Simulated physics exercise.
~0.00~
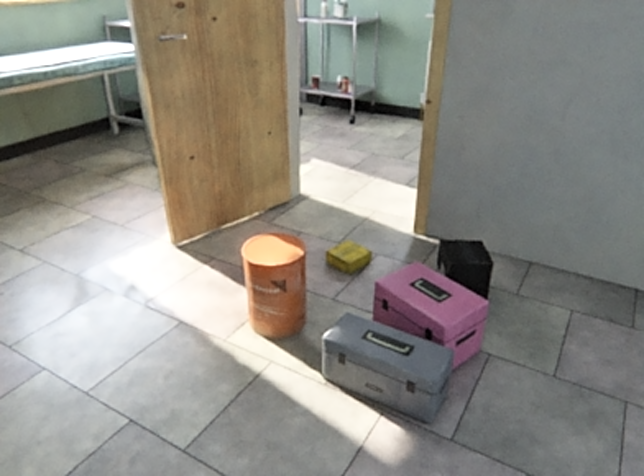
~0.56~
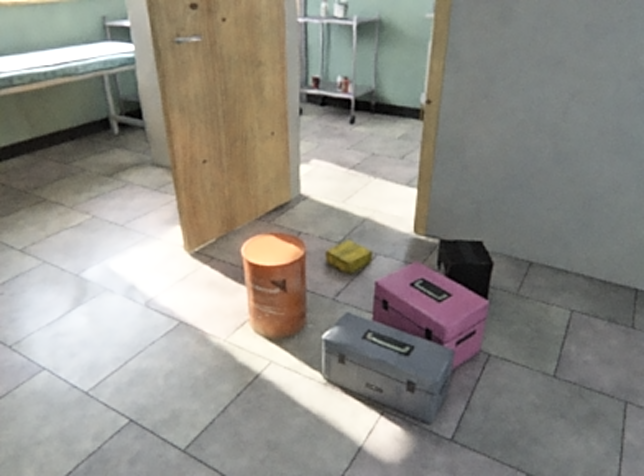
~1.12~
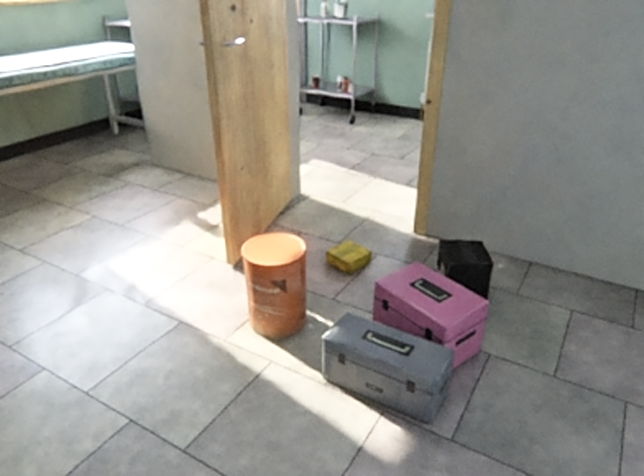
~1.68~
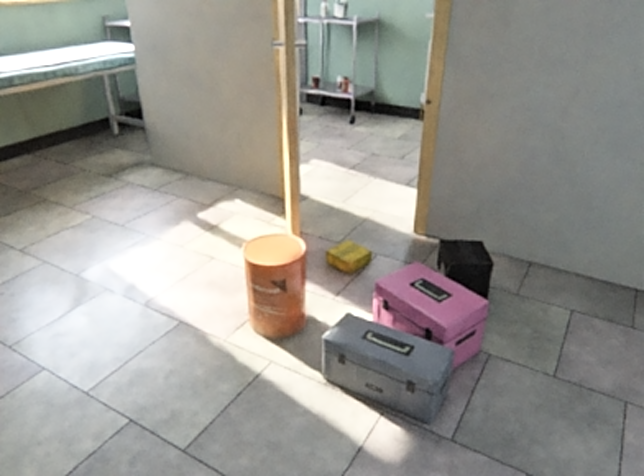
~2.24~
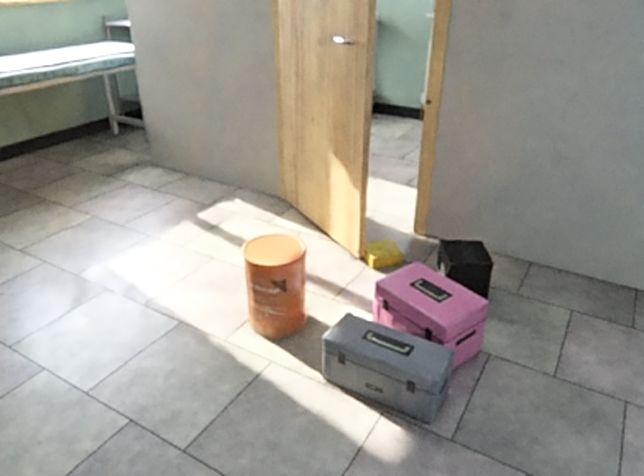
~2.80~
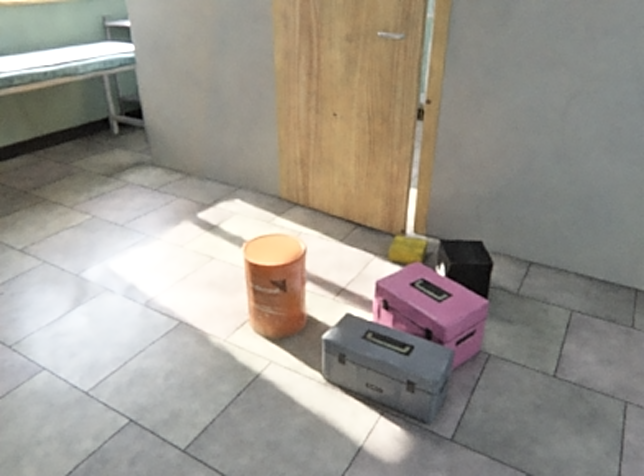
In a grey-tiled room with a bed at the left and a metal trolley beyond a doorway, a wooden door stands wide open. An orange pail, a small yellow box, a black parcel, and pink and grey toolboxes sit on the floor nearby. The door swings slowly toward the viewer, passing edge-on behind the pail, then turns rightward across the opening. Its free edge reaches the yellow box, which slides right along the floor toward the black parcel. Finally the door is almost closed, with a narrow bright gap at its right edge and the yellow box beside it, while the other items remain in place.
